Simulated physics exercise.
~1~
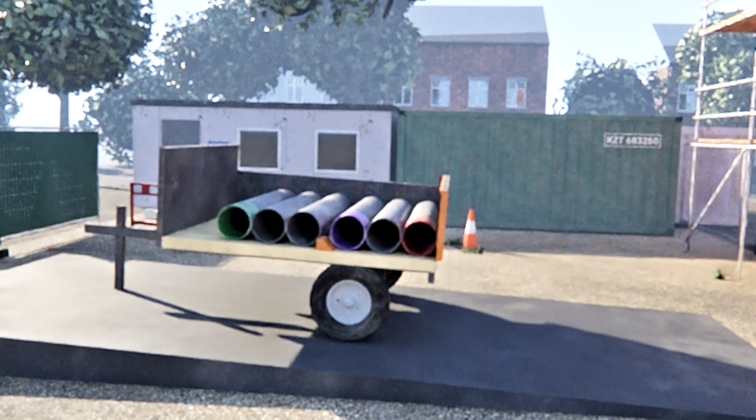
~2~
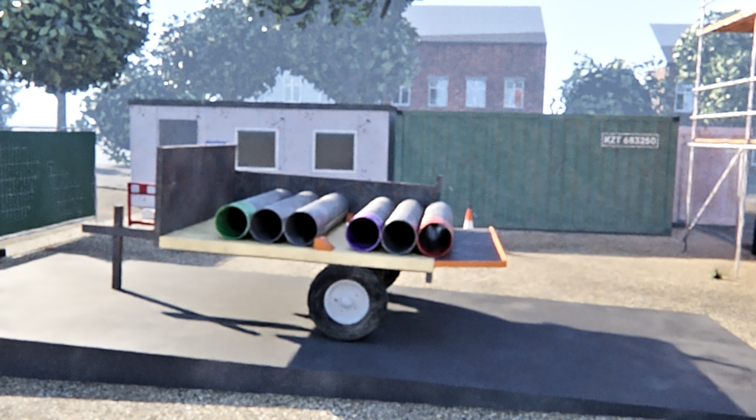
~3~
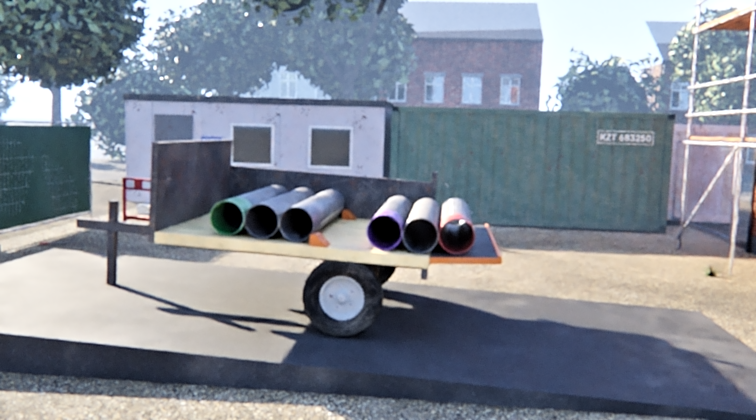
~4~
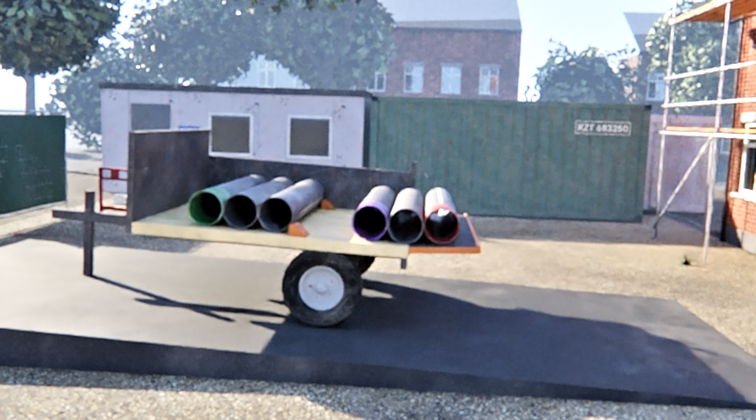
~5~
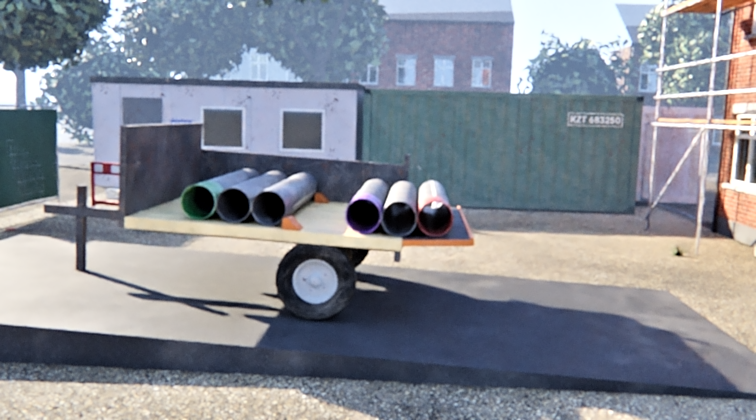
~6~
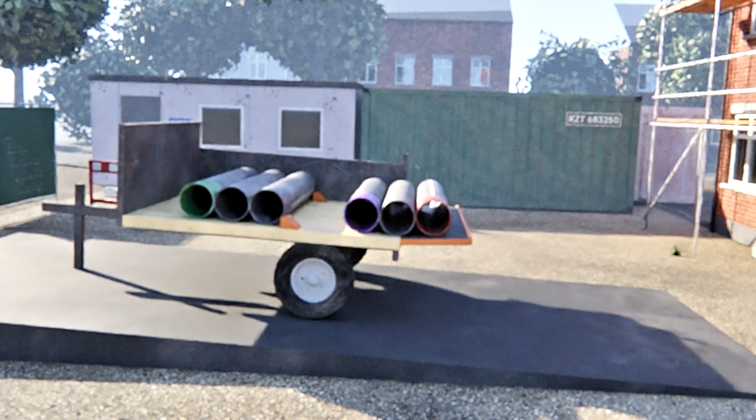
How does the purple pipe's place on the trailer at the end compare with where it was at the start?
At the start the purple pipe sat right beside the orange chock, but by the end it lay a little farther right on the bed, with a gap between it and the chock.
A trailer loaded with six pipes stood in a yard as its right-hand tailgate dropped open. The three pipes beyond the orange chock rolled slightly right and stopped, with the red one resting on the lowered gate and none falling off.
